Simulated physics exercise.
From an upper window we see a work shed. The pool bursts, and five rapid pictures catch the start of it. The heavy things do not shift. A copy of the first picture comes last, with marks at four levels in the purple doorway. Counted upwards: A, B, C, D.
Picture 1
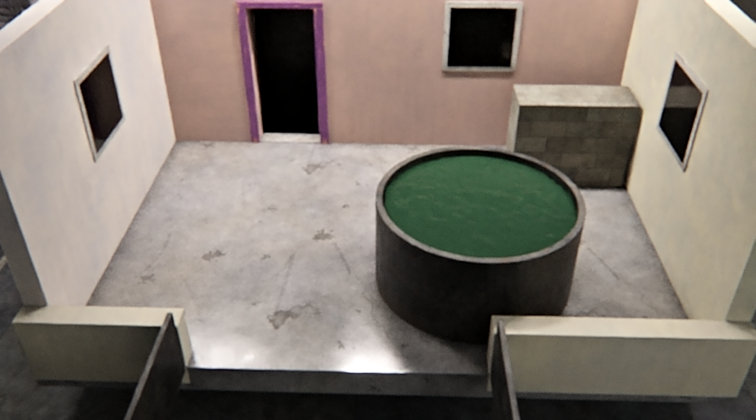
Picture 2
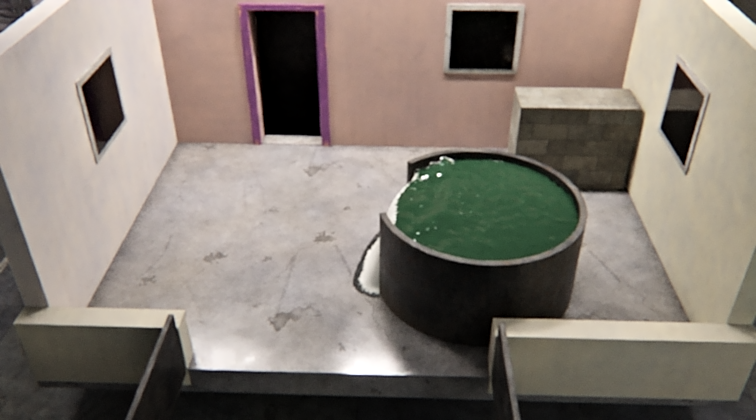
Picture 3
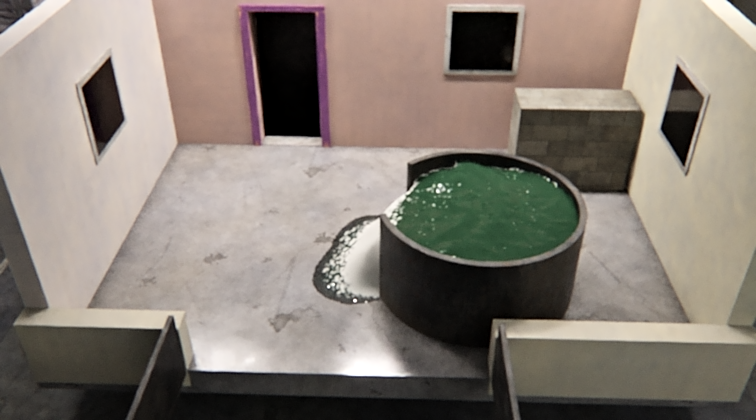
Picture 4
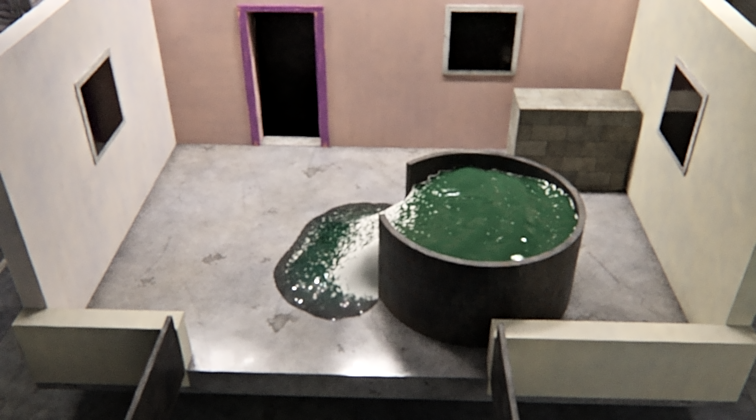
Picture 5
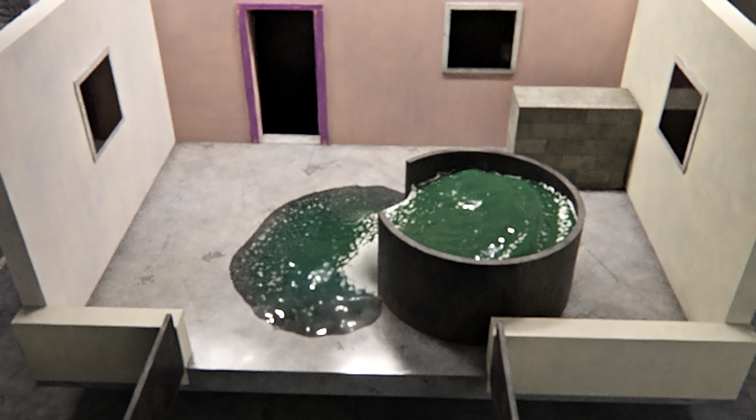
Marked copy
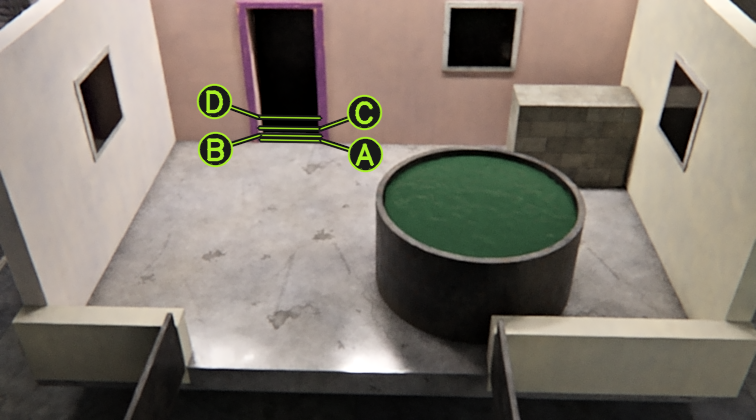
In a walled work yard seen from above, green water rests in a round dark tank until a gap opens in its left side; water pours out, foaming white, and spreads leftward across the grey floor in a widening puddle.
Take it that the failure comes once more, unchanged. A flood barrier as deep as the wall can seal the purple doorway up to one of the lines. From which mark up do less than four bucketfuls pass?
C is the one.
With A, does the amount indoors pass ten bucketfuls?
Yes, clearly.
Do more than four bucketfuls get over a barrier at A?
Yes, it does.
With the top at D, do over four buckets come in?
No, that is safe.
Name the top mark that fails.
The answer is B.
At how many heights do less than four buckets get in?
Two.
In lime, A at (290, 140); B at (290, 135); C at (289, 128); D at (289, 117); from the bottom up A, B, C, D.
If A is chosen, dozens of bucketfuls pour in.
If B is chosen, about 10 bucketfuls get in.
If C is chosen, a splash gets over, under a bucket.
If D is chosen, nothing gets over.
